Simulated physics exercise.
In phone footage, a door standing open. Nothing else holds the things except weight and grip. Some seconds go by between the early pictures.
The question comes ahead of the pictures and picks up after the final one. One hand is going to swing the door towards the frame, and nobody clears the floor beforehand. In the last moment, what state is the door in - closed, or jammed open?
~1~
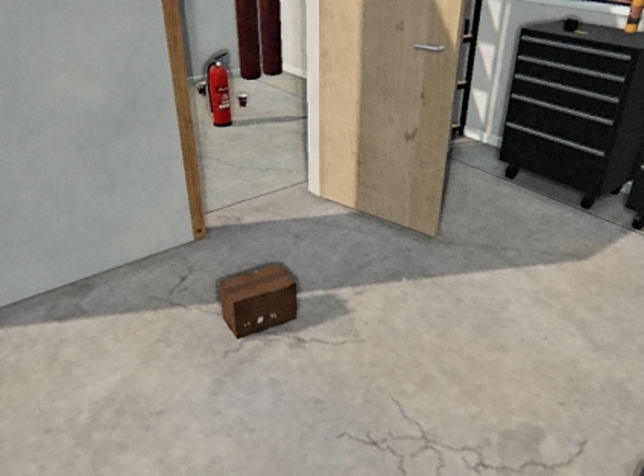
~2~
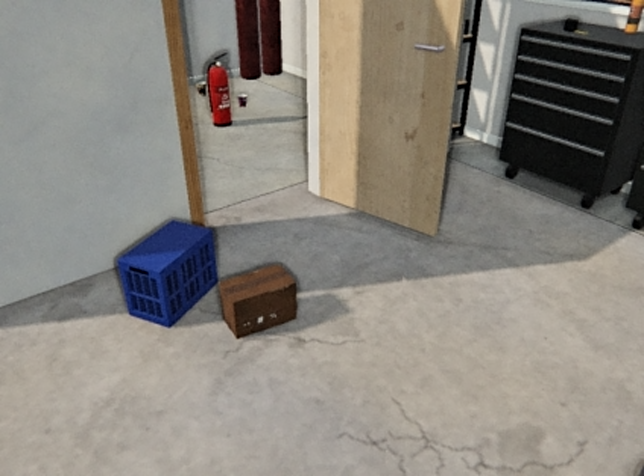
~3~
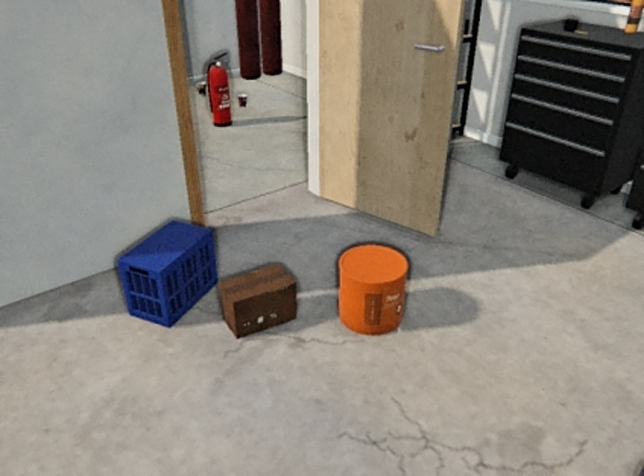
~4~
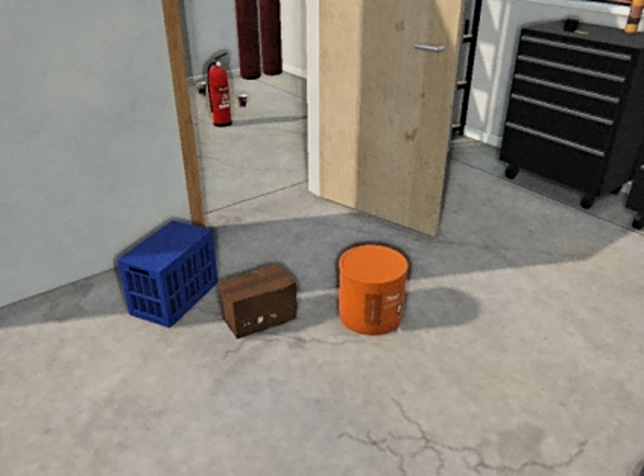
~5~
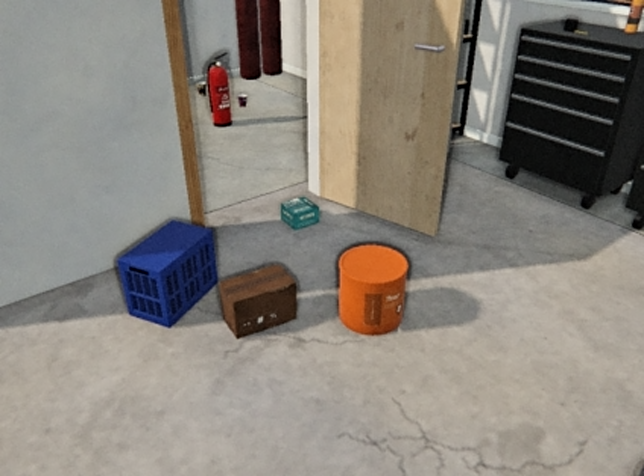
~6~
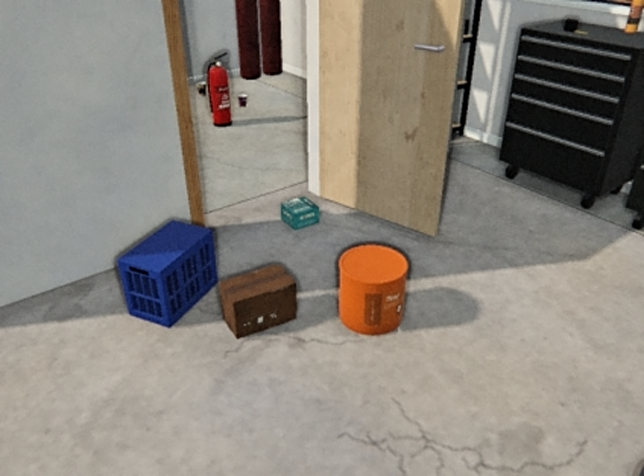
At the last moment the door is closed.
Then, 1.10 s after the last picture, door 68° open.
Then, 1.70 s after the last picture, door 36° open; turquoise box slid a little near (284, 211).
Then, 2.20 s after the last picture, door 8° open; turquoise box slid about its own width near (262, 207).
At rest, door 0° open; moved from the start, turquoise box; the other 3 in place. Seen from the same camera at the end, turquoise box near (256, 202).
